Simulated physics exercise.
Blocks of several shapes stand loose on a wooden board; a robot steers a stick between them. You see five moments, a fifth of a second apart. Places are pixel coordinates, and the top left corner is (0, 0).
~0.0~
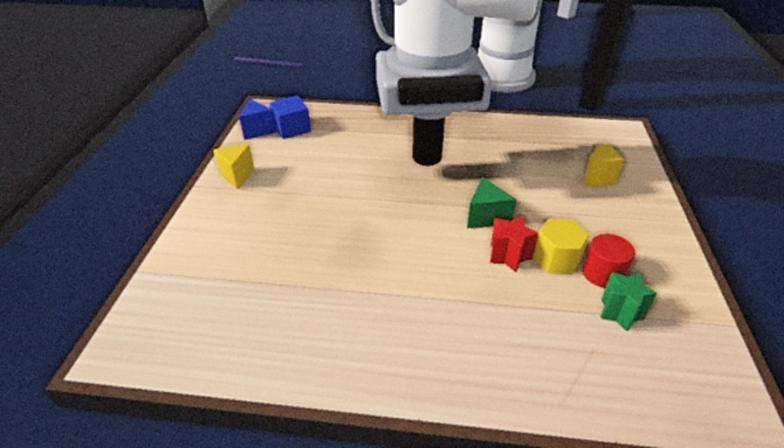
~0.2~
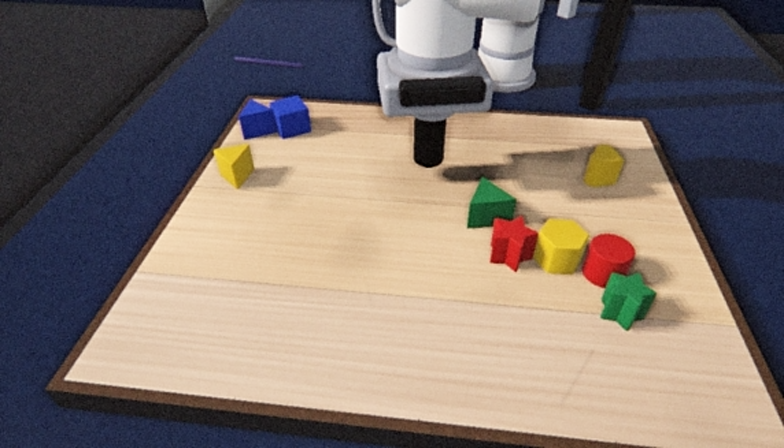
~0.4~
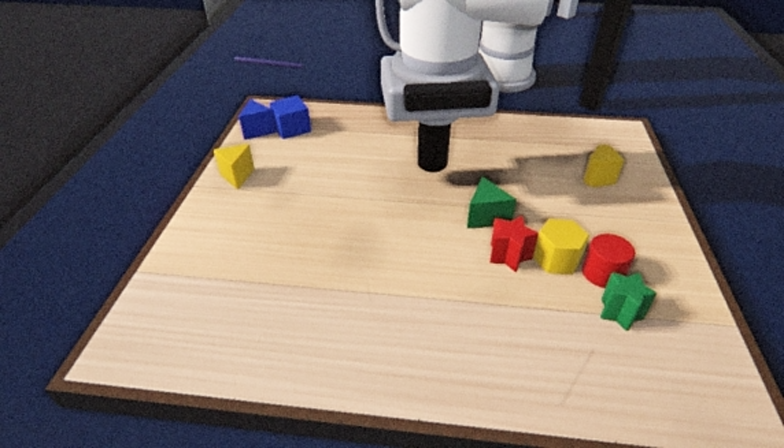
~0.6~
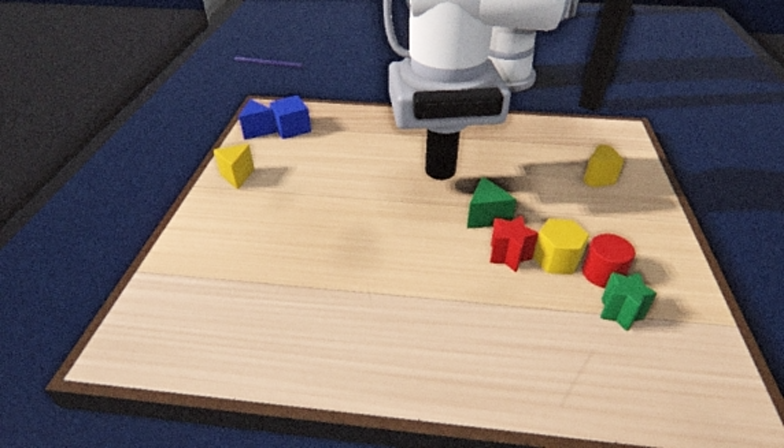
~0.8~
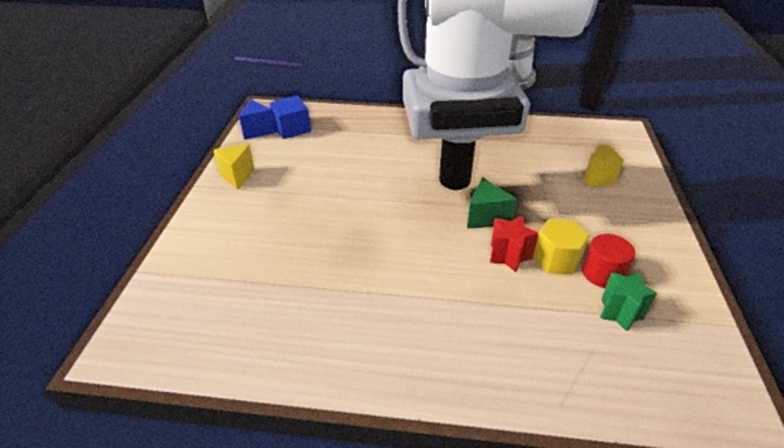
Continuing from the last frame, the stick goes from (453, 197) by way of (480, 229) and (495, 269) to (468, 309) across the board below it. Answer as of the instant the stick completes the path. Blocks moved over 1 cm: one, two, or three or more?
My forecast: 2.
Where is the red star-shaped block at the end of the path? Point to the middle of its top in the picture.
The point I'd pick in the picture is (533, 259).
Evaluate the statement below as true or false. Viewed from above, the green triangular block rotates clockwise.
That statement is not accurate.
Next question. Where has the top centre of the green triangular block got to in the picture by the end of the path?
I predict (529, 215).
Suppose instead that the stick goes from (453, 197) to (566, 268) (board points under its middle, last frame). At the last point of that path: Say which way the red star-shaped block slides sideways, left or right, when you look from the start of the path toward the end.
Seen from start to end, it moves right.
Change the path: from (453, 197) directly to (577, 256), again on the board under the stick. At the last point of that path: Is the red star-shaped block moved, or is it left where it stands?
It shifts.
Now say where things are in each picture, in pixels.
The first picture shows lower end of the stick (427, 159), tops of blocks, green triangular block (490, 192), red star-shaped block (515, 229), yellow hexagon (565, 233).
The second picture shows stick (428, 160), blocks as before.
The third picture shows stick (432, 165), blocks as before.
The fourth picture shows stick (440, 172), blocks as before.
The fifth picture shows stick (455, 182), green triangular block (490, 192), red star-shaped block (515, 229), yellow hexagon (565, 233).
On the path given first. One third of the way, stick (483, 215); green triangular block (518, 208); red star-shaped block (517, 232).
Two thirds of the way, stick (497, 254); green triangular block (529, 215), turned 25° anticlockwise; red star-shaped block (533, 256), turned 50° anticlockwise.
At the end, stick (470, 294); green triangular block (529, 215), turned 25° anticlockwise; red star-shaped block (533, 259), turned 65° anticlockwise; yellow hexagon not moved.
